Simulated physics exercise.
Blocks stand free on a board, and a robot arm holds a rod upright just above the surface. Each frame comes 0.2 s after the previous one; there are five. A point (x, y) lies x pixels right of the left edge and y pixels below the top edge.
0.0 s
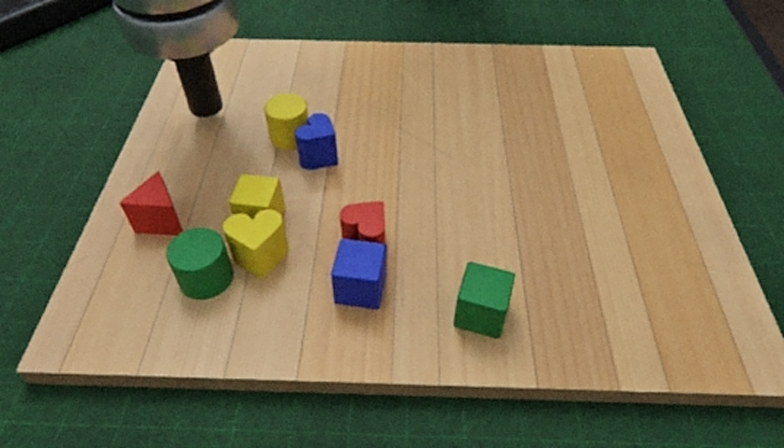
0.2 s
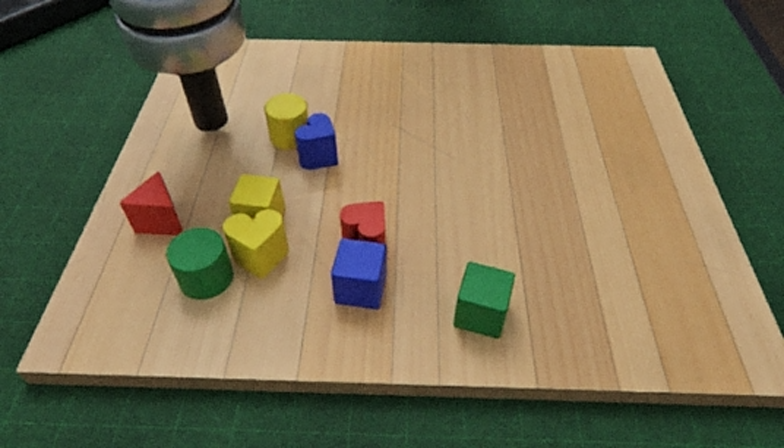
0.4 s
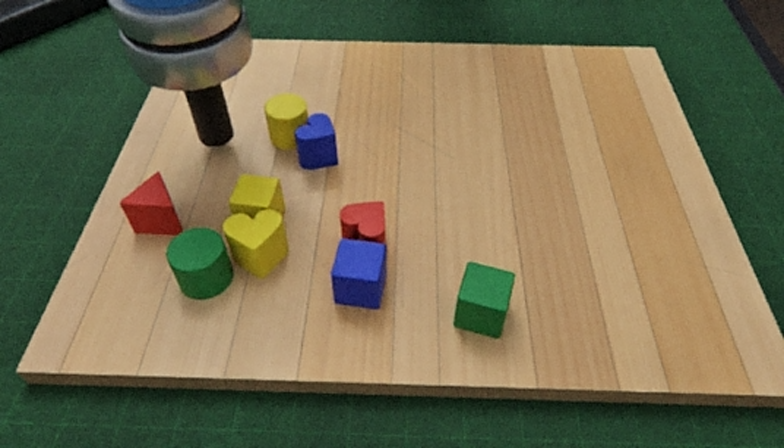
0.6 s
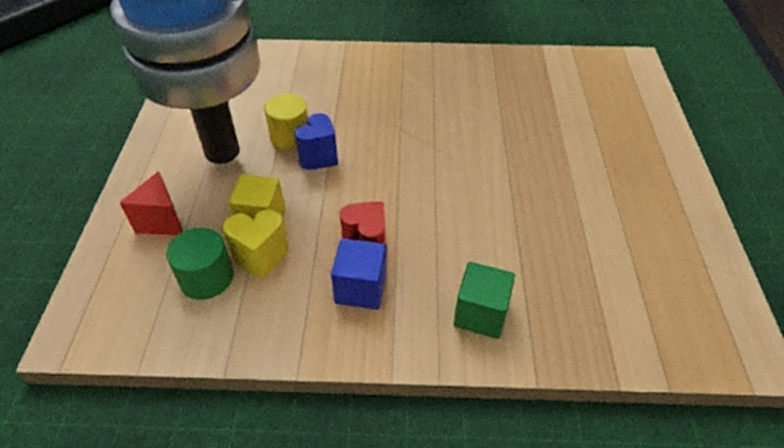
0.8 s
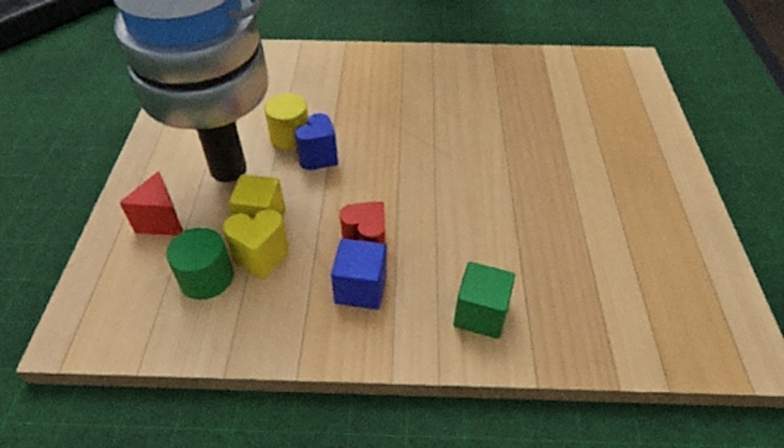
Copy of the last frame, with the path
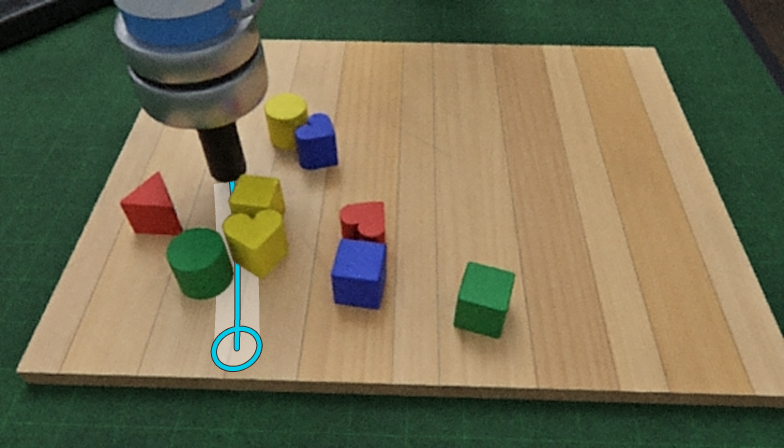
On a wooden board, a robot arm's dark rod moving slowly toward the yellow blocks while the scattered coloured blocks stay still.
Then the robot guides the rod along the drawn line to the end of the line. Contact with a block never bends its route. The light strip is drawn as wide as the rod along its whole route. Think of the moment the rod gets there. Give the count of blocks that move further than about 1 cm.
Counting only shifts above 1 cm, I get three or more blocks.
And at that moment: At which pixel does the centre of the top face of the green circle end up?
At (173, 284).
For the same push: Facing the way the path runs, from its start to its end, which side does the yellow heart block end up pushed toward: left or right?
The answer is left.
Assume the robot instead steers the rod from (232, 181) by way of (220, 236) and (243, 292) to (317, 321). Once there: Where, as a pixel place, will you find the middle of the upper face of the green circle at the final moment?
It should be at (188, 293) by then.
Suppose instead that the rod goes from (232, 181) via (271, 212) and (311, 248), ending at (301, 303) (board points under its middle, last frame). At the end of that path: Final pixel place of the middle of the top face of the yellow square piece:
The middle of its top is at (298, 314).
Path on the board, from (232, 181) directly to (237, 348).
What follows on the original path. One third of the way, rod at (233, 220); yellow square piece at (269, 196).
Two thirds of the way, rod at (234, 273); green circle at (178, 276); yellow heart block at (271, 256), turned 70° anticlockwise; yellow square piece at (271, 196), turned 15° anticlockwise.
At the end, rod at (233, 339); red triangular block in place; green circle at (173, 284); yellow heart block at (271, 262), turned 95° anticlockwise; yellow square piece at (271, 196), turned 15° anticlockwise.
